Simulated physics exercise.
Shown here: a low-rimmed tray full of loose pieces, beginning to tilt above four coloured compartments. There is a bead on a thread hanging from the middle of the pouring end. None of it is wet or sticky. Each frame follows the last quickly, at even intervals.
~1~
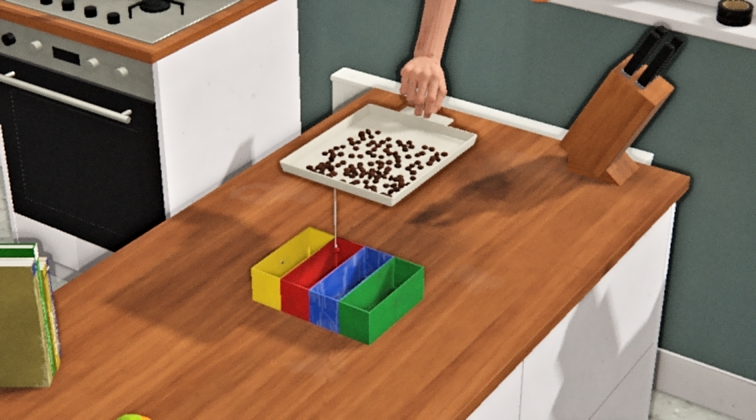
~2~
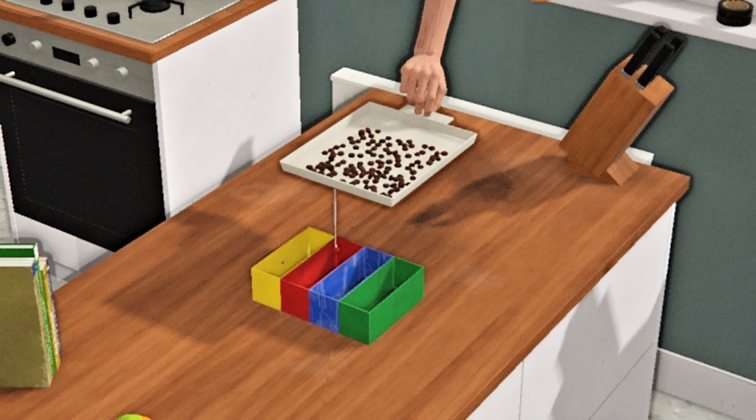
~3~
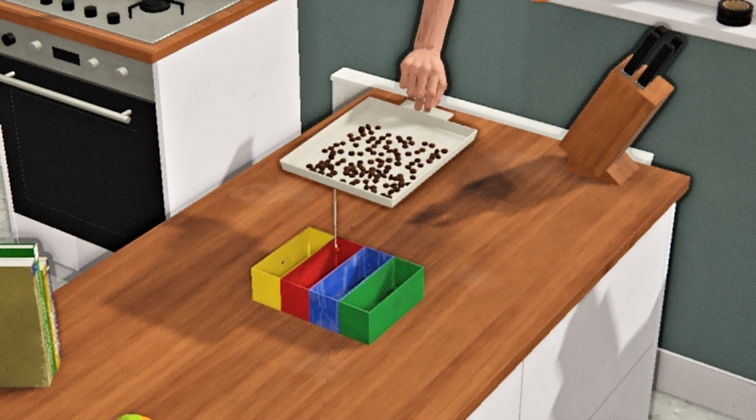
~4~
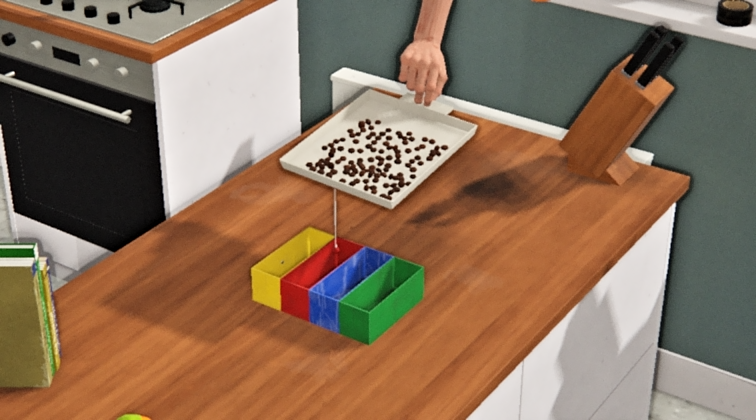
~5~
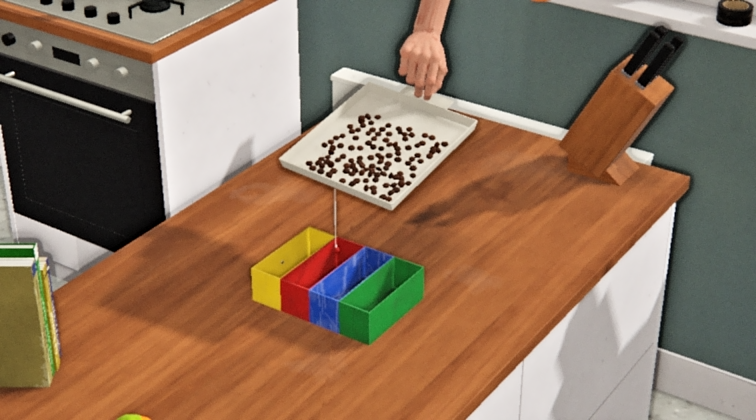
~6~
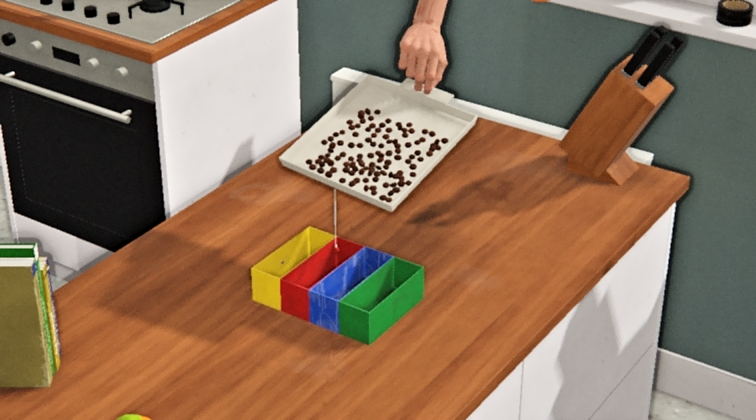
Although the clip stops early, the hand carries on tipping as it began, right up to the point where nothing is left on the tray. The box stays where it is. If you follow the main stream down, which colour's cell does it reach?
It reaches the green cell.
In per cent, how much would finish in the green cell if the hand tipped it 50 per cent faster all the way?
About 60 in a hundred.
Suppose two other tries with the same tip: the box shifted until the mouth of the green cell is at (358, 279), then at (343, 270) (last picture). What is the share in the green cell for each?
50% for the first placement, 20% for the second.
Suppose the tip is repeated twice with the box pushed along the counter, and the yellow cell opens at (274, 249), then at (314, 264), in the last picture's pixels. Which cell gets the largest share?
Try 1 - green; try 2 - that blue cell.
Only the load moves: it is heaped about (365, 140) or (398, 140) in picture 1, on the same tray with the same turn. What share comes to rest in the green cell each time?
Near 50 and 70 percent respectively.
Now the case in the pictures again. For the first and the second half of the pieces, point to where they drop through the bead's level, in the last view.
Starting near (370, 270), moving on to near (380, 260).
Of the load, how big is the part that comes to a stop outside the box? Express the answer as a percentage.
About 10 per cent.
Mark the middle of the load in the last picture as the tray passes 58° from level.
Look around (371, 185) in the last picture.
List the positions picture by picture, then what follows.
Corners of the pouring end at (283, 161) and (391, 197), level; middle of the load at (371, 164), flat chocolate drops; bead on its thread at (336, 250); yellow cell at (267, 286); red cell at (295, 297); blue cell at (324, 309); green cell at (355, 320), in the first frame.
Corners of the pouring end at (283, 161) and (391, 197), level; middle of the load at (371, 163), in the second frame.
Corners of the pouring end at (283, 160) and (391, 198), tipped barely, lowest at the right corner; middle of the load at (371, 162), in the third frame.
Corners of the pouring end at (283, 159) and (391, 200), tipped a little, lowest at the right corner; middle of the load at (371, 160), in the fourth frame.
Corners of the pouring end at (283, 158) and (391, 202), tipped a little, lowest at the right corner; middle of the load at (371, 158), in the fifth frame.
Corners of the pouring end at (283, 157) and (391, 203), tipped a little, lowest at the right corner; middle of the load at (371, 156); yellow cell at (267, 286); red cell at (295, 297); blue cell at (324, 309); green cell at (355, 320), in the sixth frame.
Soon, tray tipped steeply; nearly all on the tray; a stray few falling or outside the box.
A while on, tray tipped right over; about a third on the tray; about a quarter in the green cell; a small part in the blue cell; a stray few in the red cell; about a quarter falling or outside the box.
Towards the end, tray tipped past a quarter turn; about two thirds in the green cell; about a third in the blue cell; a stray few in the red cell; a small part falling or outside the box.
Finally, tray tipped past a quarter turn; about two thirds in the green cell; about a third in the blue cell; a stray few in the red cell; none in the yellow cell; a small part outside the box.
